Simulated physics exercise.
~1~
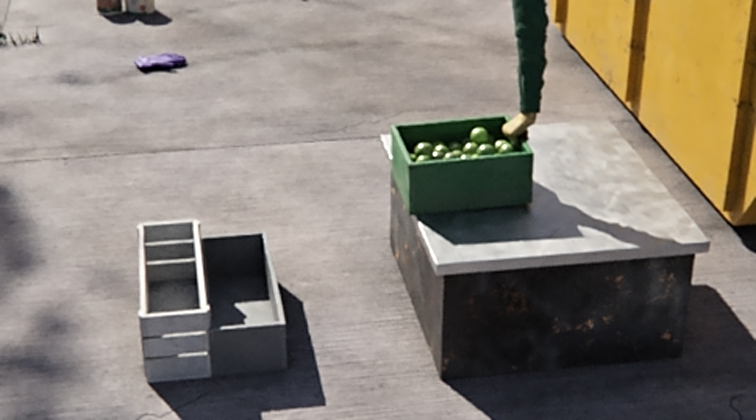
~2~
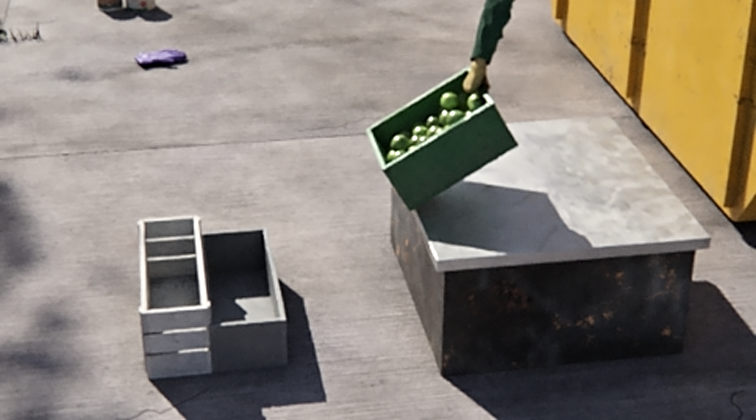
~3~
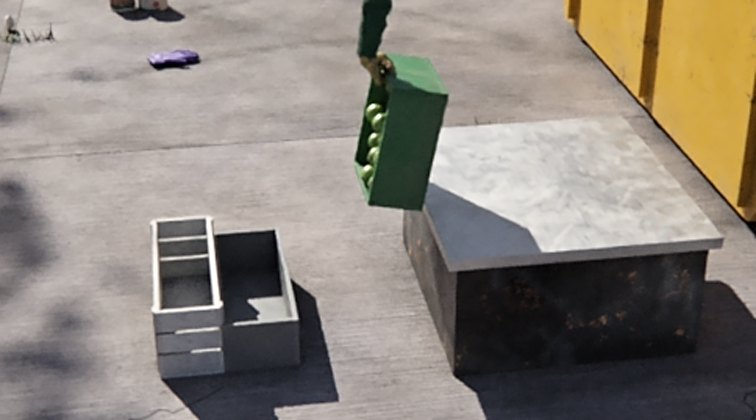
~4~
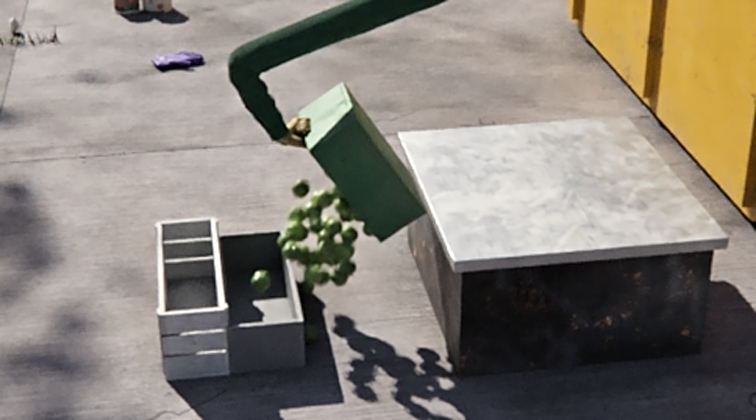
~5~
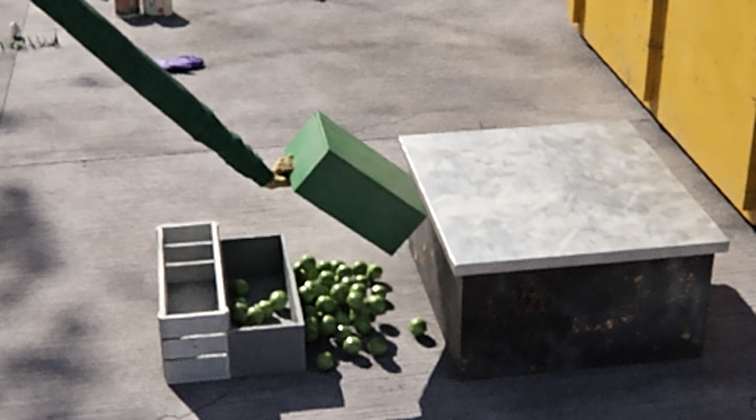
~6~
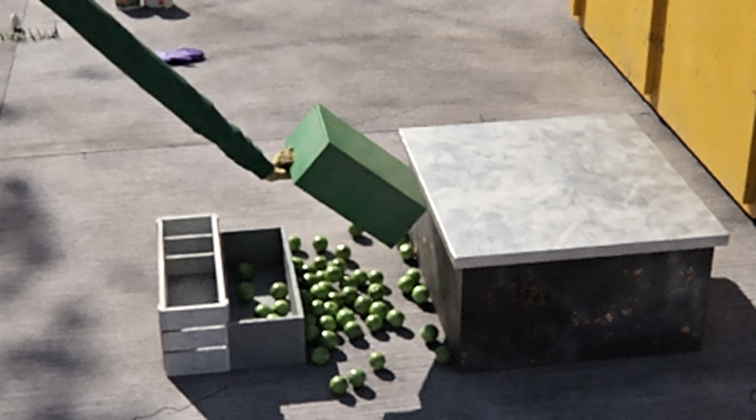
A green-sleeved arm tips green apples from a tote, spilling most beside the grey box.
